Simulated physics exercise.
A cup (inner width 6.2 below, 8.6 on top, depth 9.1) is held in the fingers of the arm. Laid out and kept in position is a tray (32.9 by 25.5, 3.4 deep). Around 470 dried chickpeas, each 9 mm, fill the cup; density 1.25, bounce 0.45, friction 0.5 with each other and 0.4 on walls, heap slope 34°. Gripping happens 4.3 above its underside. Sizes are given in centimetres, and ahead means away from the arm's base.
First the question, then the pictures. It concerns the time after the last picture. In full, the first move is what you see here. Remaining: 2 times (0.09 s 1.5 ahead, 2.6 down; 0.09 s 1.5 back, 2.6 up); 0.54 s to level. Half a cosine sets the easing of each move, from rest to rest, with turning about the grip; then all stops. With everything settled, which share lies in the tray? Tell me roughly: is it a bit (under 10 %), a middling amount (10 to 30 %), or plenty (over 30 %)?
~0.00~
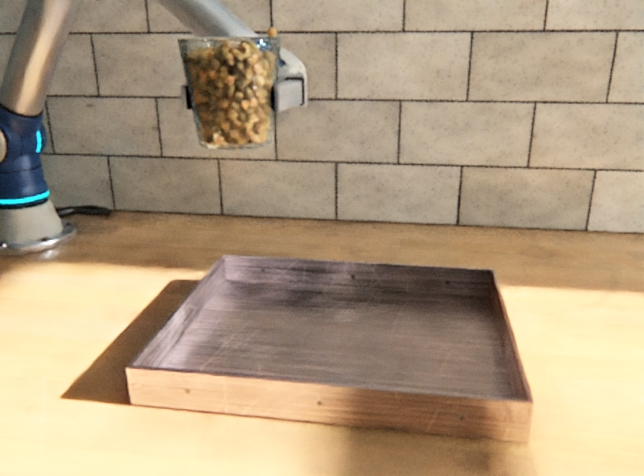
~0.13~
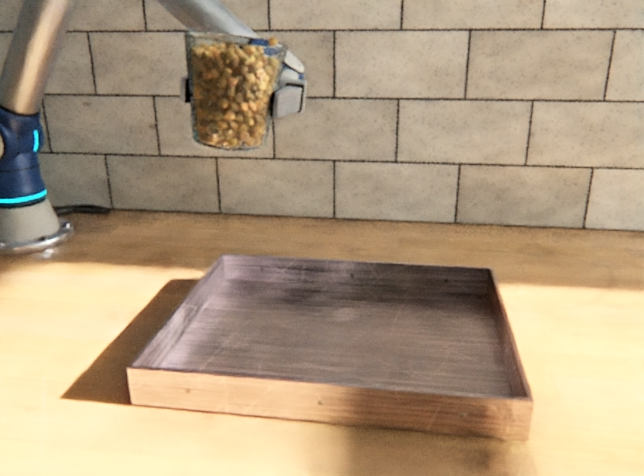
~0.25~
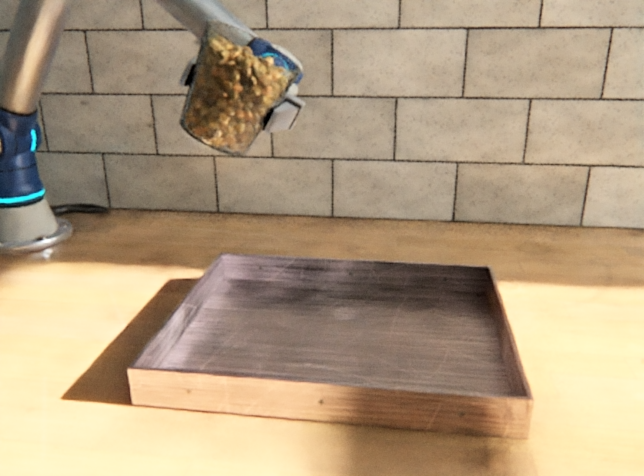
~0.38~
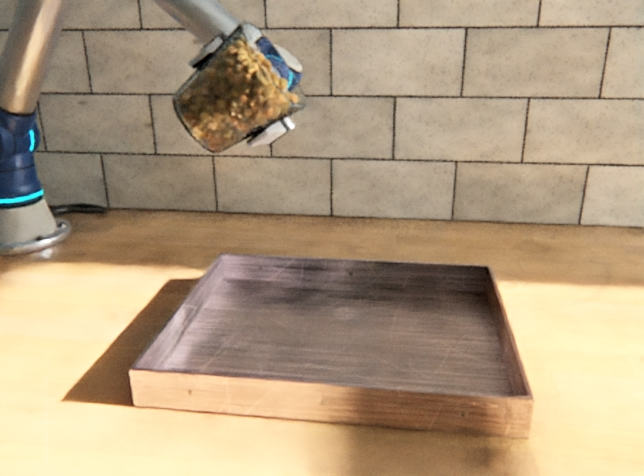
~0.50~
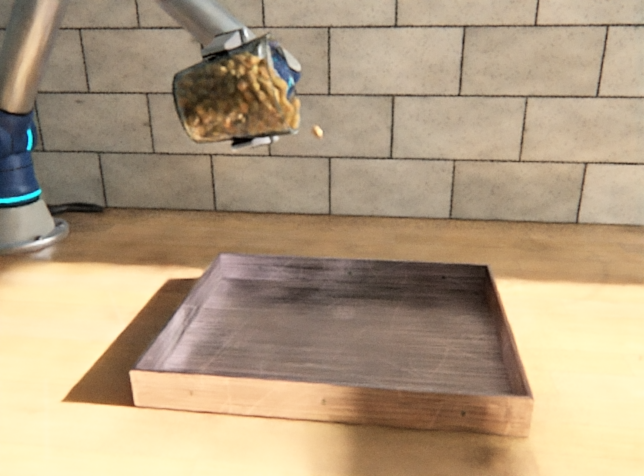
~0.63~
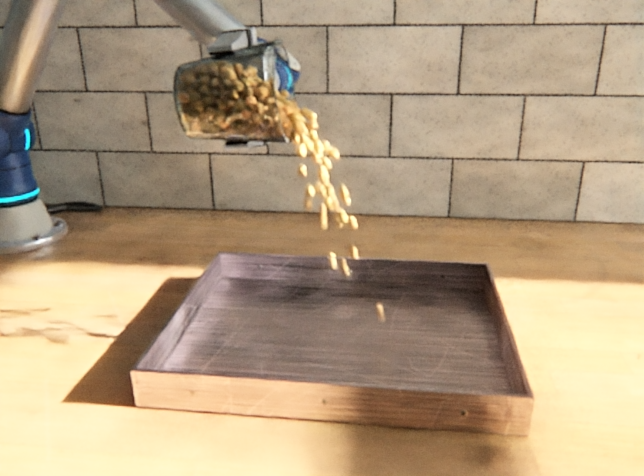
Roughly plenty, over 30 %.
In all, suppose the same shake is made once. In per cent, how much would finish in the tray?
Probably about 35 in a hundred.
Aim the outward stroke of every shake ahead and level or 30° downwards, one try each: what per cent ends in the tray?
Roughly 85 per cent, then 70 per cent.
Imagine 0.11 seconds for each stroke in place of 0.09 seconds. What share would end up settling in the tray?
Then about 45 per cent.
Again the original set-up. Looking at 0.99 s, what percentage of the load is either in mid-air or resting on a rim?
7 per cent.
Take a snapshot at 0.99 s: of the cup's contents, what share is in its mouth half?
Something near 55 per cent is there.
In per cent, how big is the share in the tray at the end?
Some 45 per cent.
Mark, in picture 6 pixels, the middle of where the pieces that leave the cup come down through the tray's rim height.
Estimated centre around (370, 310) in pixels.
After 0.99 s, tilted 84° forward, highest piece 27 above the table; 308 in the cup, 130 in the tray, 34 in flight or on a rim.
After 1.35 s, tilted 21° forward, highest piece 29 above the table; 253 in the cup, 212 in the tray, 1 on the table or floor, 6 in flight or on a rim.
After 1.73 s, level, highest piece 28 above the table; 253 in the cup, 218 in the tray, 1 on the table or floor.
After 2.78 s, level, highest piece 28 above the table; 253 in the cup, 218 in the tray, 1 on the table or floor.
In the end, 253 in the cup, 218 in the tray, 1 on the table or floor. That is 46 % in the tray.
